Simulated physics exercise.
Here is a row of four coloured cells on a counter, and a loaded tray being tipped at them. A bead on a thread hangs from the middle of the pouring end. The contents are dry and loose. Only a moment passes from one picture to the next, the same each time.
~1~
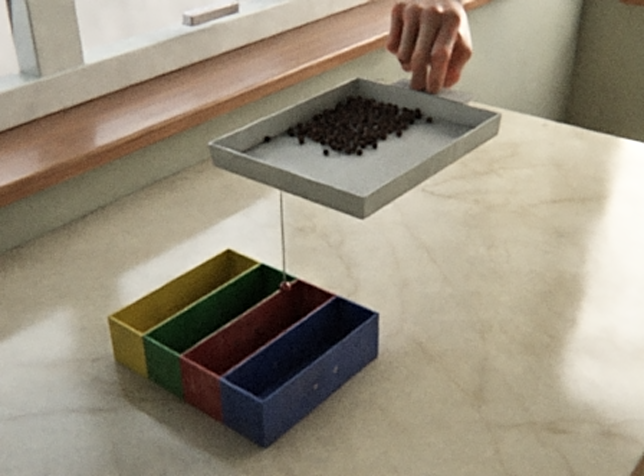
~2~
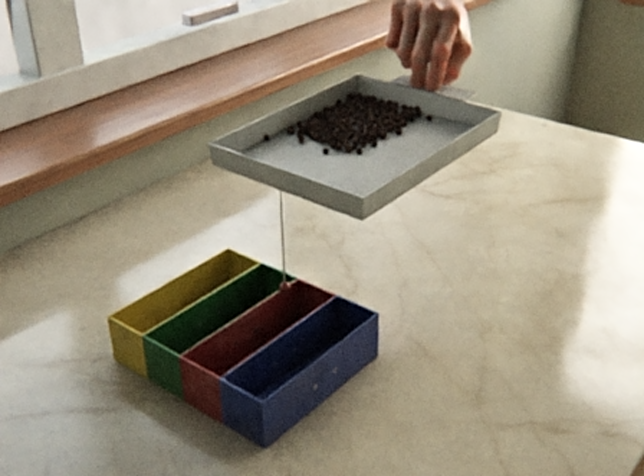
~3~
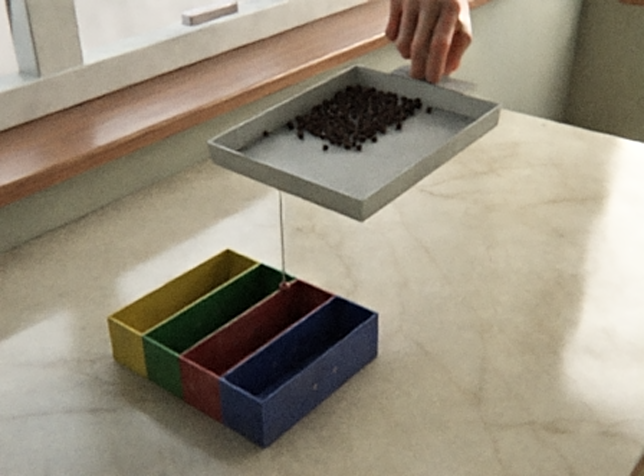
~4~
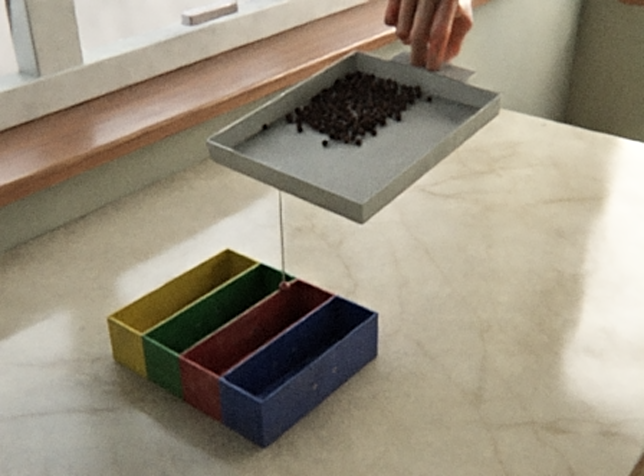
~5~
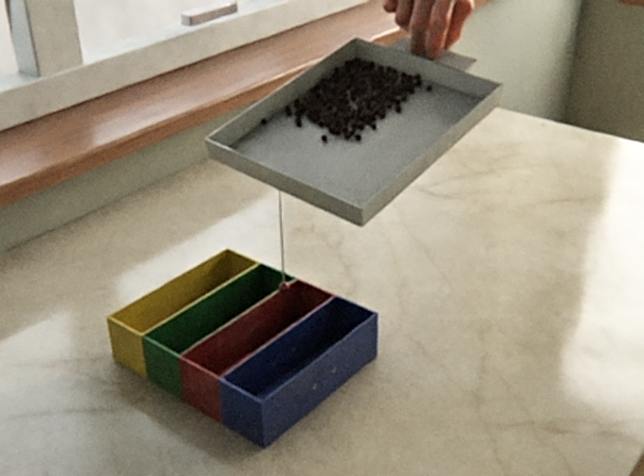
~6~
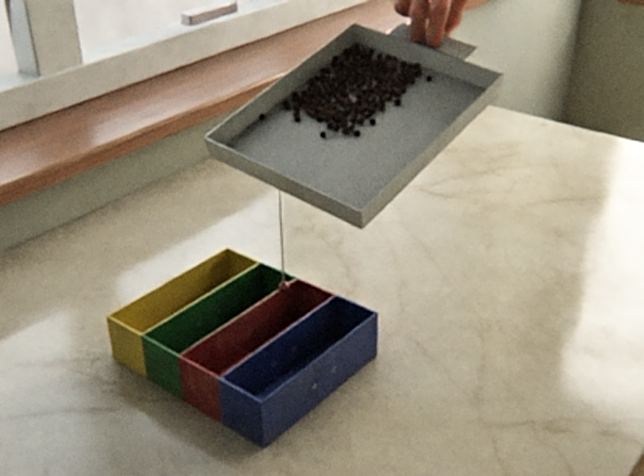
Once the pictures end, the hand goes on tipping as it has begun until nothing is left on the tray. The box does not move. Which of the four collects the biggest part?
The blue cell gets the most.
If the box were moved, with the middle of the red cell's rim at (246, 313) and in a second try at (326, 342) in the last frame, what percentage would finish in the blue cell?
The first gives 10 %, the second 20 %.
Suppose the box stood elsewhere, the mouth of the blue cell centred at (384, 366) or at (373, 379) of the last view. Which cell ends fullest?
First the red one, then the cell in red.
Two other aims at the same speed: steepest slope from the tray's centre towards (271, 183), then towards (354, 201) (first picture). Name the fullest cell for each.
In turn: That yellow cell; the cell in blue.
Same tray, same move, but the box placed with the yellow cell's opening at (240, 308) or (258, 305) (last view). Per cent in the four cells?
About 100 and 100 per cent.
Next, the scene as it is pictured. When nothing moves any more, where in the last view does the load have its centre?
Close to (341, 388).
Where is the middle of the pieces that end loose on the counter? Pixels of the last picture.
At about (376, 411).
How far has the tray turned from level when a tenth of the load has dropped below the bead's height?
At some 70 degrees.
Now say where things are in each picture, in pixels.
The first picture shows corners of the pouring end at (212, 143) and (363, 195), level; middle of the load at (355, 121), allspice berries; bead on its thread at (285, 288); yellow cell at (128, 343); green cell at (164, 363); red cell at (202, 385); blue cell at (243, 409).
The second picture shows corners of the pouring end at (211, 143) and (363, 196), level; middle of the load at (355, 119).
The third picture shows corners of the pouring end at (210, 141) and (362, 198), tipped barely, lowest at the right corner; middle of the load at (354, 112).
The fourth picture shows corners of the pouring end at (209, 140) and (361, 202), tipped a little, lowest at the right corner; middle of the load at (354, 102).
The fifth picture shows corners of the pouring end at (208, 138) and (361, 206), tipped a little, lowest at the right corner; middle of the load at (353, 92).
The sixth picture shows corners of the pouring end at (207, 137) and (361, 209), tipped clearly, lowest at the right corner; middle of the load at (352, 84); yellow cell at (127, 343); green cell at (163, 363); red cell at (201, 385); blue cell at (242, 408).
Soon, tray tipped steeply; nearly all on the tray; a small part falling or outside the box.
A while on, tray tipped past a quarter turn; about two thirds on the tray; a small part in the blue cell; about a quarter falling or outside the box.
Towards the end, tray tipped past a quarter turn; about half in the blue cell; a stray few in the green cell; about half falling or outside the box.
Finally, tray tipped past a quarter turn; about half in the blue cell; a stray few in the green cell; none in the red cell; none in the yellow cell; about half outside the box.
